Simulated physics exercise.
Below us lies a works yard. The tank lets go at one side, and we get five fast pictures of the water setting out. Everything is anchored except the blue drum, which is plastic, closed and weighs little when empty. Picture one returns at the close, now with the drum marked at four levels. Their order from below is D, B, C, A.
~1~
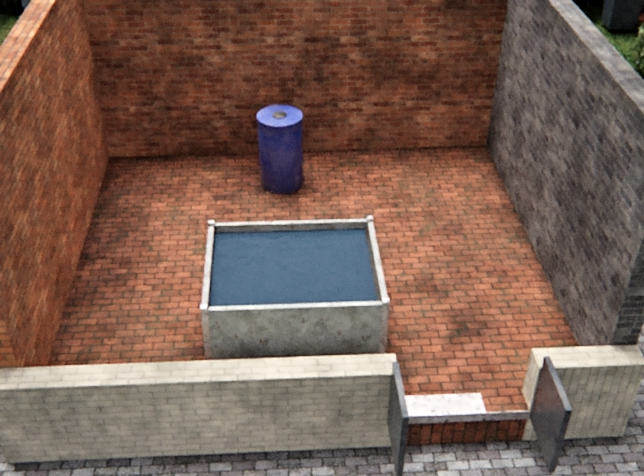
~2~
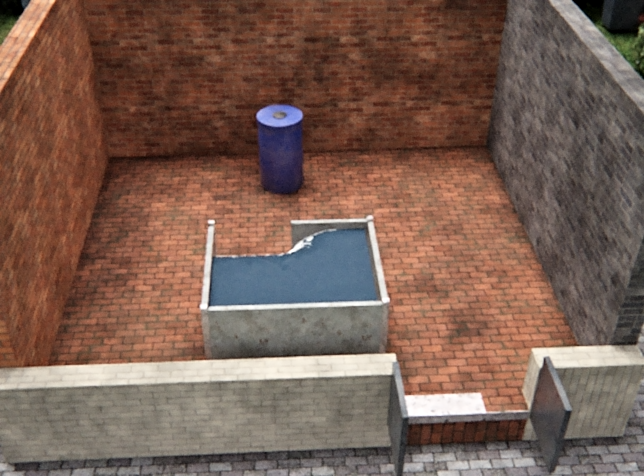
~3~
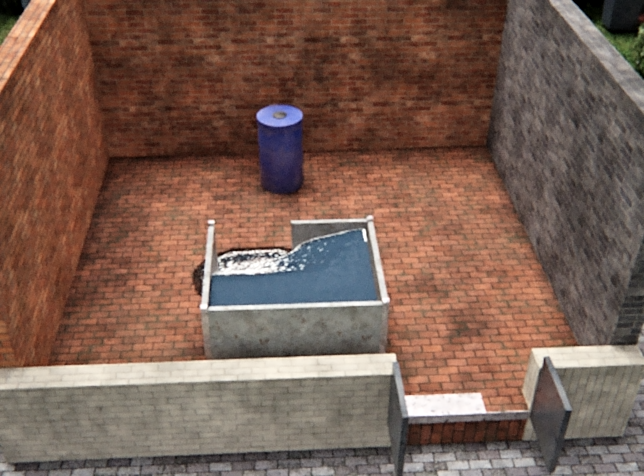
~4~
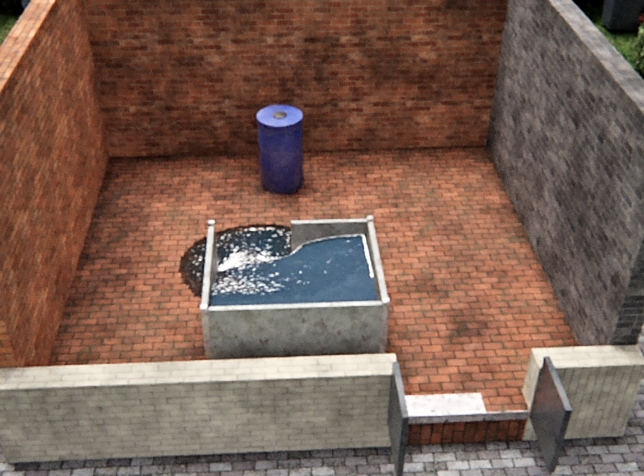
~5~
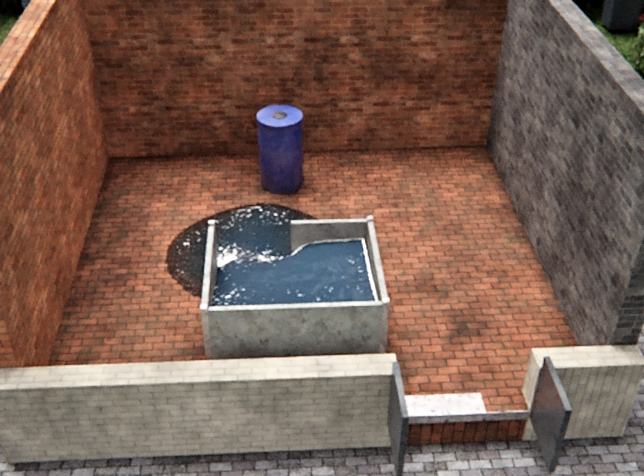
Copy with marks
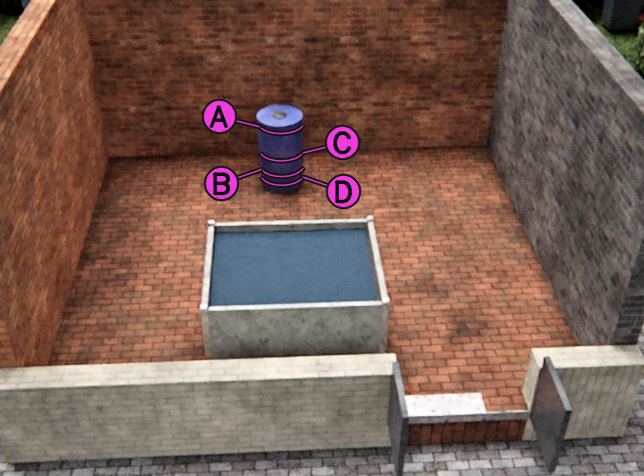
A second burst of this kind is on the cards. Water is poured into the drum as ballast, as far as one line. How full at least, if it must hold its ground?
C is the one.
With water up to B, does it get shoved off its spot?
Yes, that goes wrong.
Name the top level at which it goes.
The answer is B.
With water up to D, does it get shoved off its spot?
Yes.
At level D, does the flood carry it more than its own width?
Yes.
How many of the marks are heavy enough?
Two of the four.
In magenta, A at (281, 133); B at (282, 176); C at (282, 160); D at (282, 185); from the bottom up D, B, C, A.
With A, it does not move.
With B, it is pushed about half its own width away.
With C, it does not move.
With D, it is pushed about 3 times its own width away.
